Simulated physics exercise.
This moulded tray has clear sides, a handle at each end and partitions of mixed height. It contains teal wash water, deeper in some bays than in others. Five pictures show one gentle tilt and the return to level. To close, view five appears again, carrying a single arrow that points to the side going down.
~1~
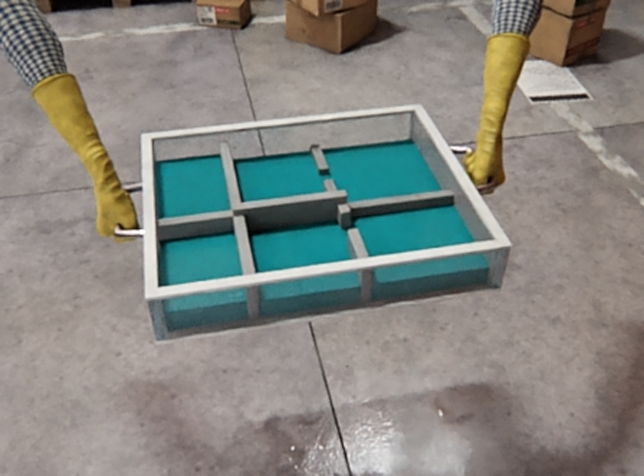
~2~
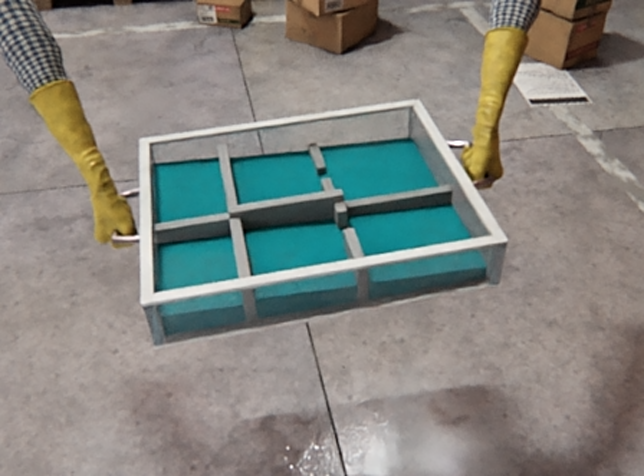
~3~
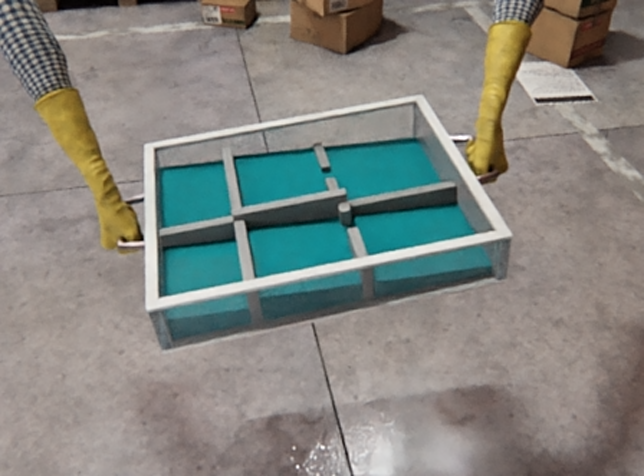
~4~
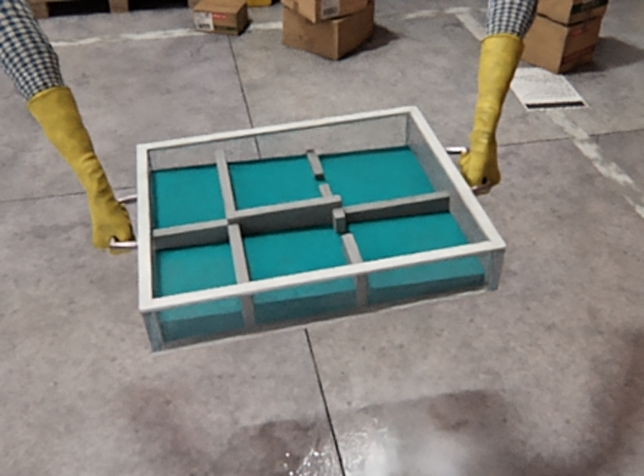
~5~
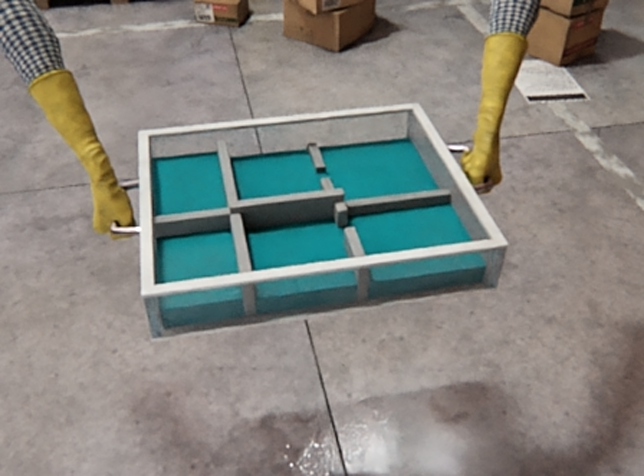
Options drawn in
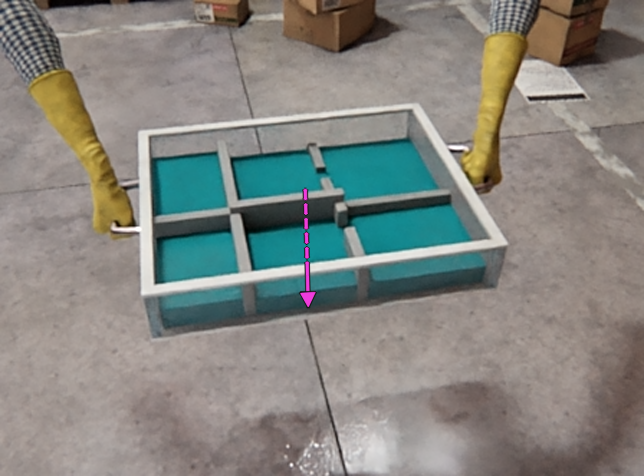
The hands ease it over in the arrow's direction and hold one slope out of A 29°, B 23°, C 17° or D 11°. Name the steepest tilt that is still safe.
Take C.
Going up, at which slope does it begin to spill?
That would be B.
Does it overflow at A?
Yes.
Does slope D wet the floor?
No.
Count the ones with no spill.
Two of the four.
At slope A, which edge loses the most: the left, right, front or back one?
The front rim.
The arrow ends at (308, 301).
With A, about 28 % goes over the rim.
With B, about 7 % goes over the rim.
With C, nothing spills; the front middle bay holds the most.
With D, nothing spills; the back left bay holds the most.
